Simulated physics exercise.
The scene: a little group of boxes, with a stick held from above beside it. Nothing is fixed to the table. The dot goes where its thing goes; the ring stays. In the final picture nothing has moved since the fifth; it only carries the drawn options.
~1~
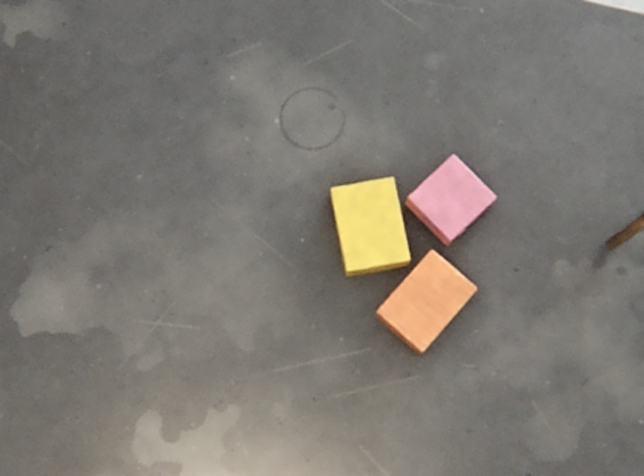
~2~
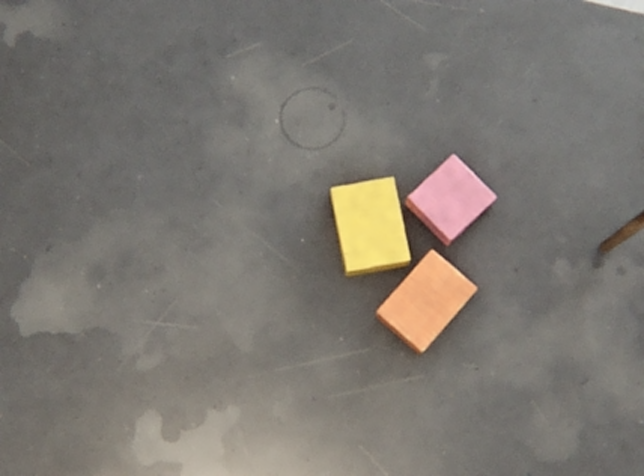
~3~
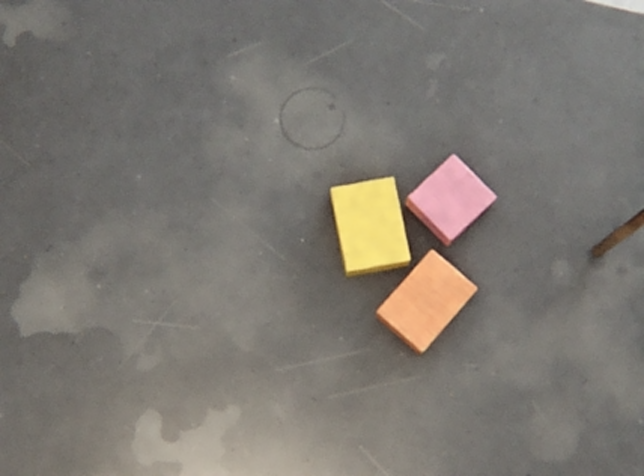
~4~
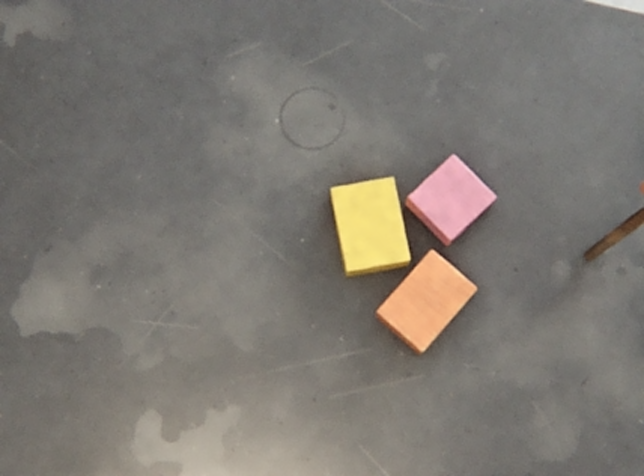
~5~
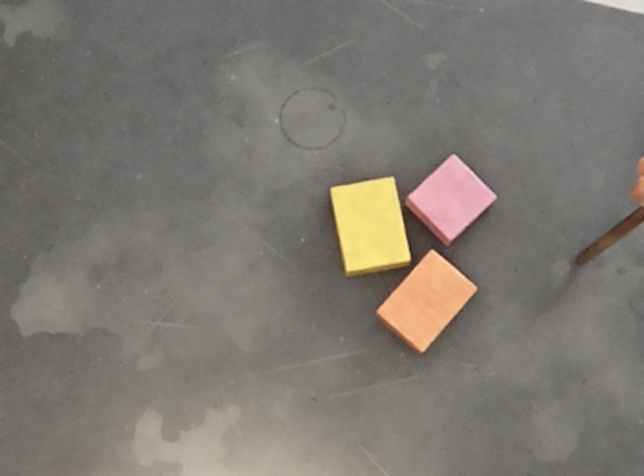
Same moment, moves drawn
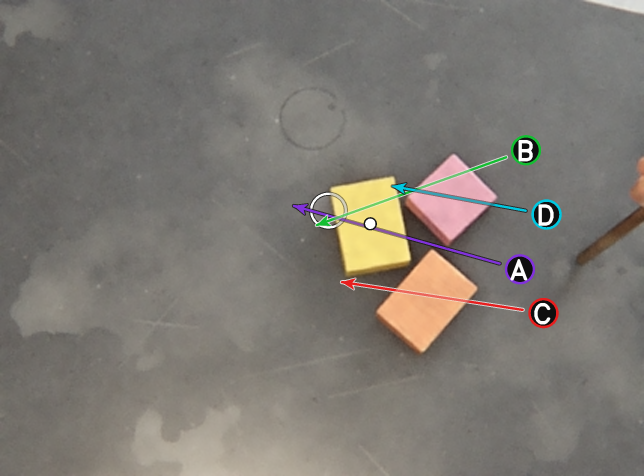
On a scuffed grey surface, yellow, pink and orange blocks sat still in a little group while a hand at the right edge slowly moved a thin brown stick a short way left and slightly down.
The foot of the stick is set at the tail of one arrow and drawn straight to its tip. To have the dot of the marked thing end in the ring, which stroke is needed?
With C the dot lies in the ring.
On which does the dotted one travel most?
Stroke A.
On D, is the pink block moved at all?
Yes.
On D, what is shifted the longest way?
The pink block.
On the marked copy, A from (500, 264) to (294, 206); B from (506, 157) to (317, 225); C from (523, 310) to (342, 282); D from (526, 211) to (393, 186); the ring at (329, 210); the white dot at (370, 224).
Taking C. A third of the way, foot of the stick (458, 300); yellow block (366, 225); orange block (416, 300).
Two thirds of the way, foot of the stick (392, 290); yellow block (332, 215); orange block (354, 303).
When it is over, foot of the stick (342, 282); yellow block (329, 215); orange block (320, 312); the dot on the yellow block is in the ring.
As for the rest, A leaves the dotted thing at (262, 224); B leaves the dotted thing at (323, 262); D leaves the dotted thing at (356, 227).
